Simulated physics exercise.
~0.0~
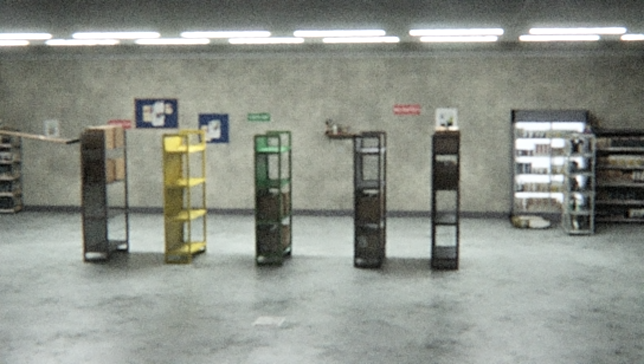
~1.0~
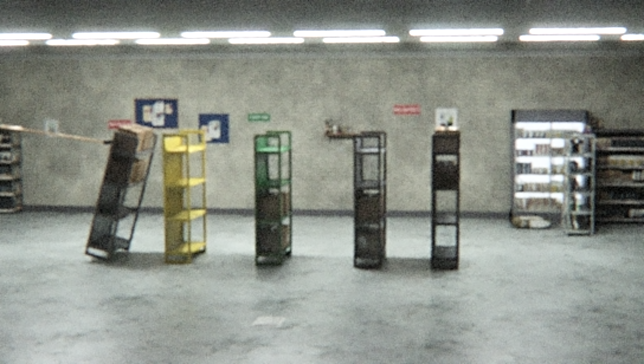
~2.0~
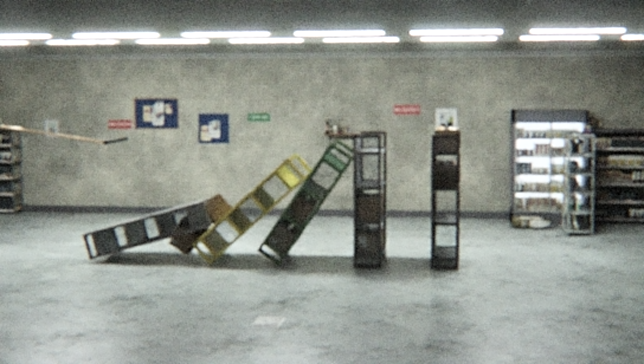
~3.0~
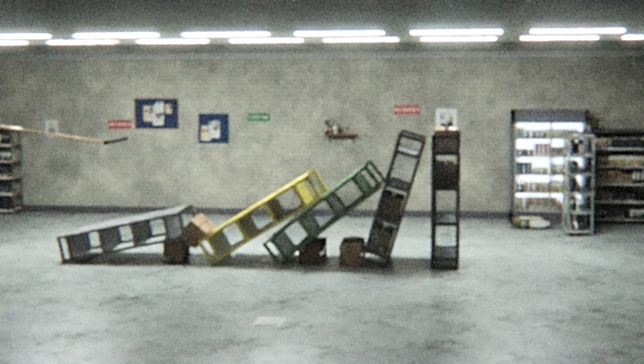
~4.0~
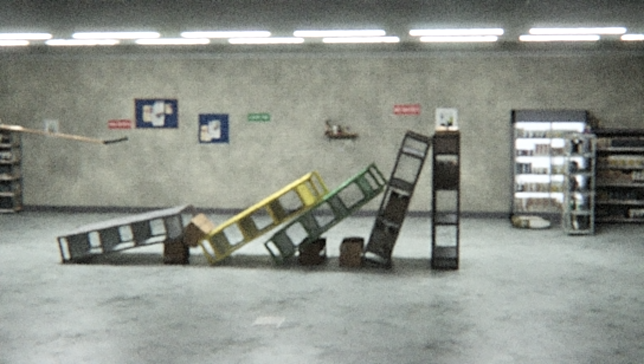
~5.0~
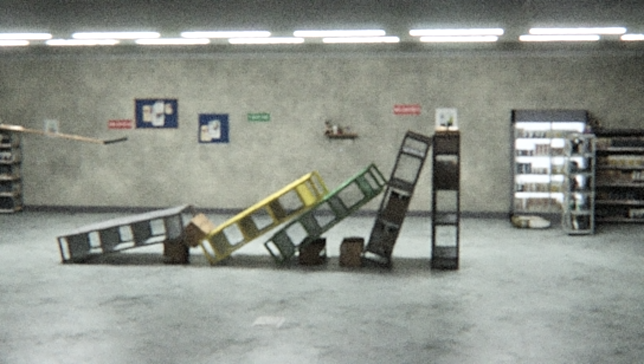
Five tall open shelf units, the second yellow and the third green among darker ones, stand in a spaced row across a grey concrete room, seen from the side by a still camera. Strip lights run overhead, and stocked shelves stand at the far right. A pole at the left pushes the first unit, which tips right into the yellow one. The yellow and green units topple rightward in turn, spilling brown cartons, while the first drops almost flat. The fourth tilts and comes to rest against the last dark unit, which stays upright.
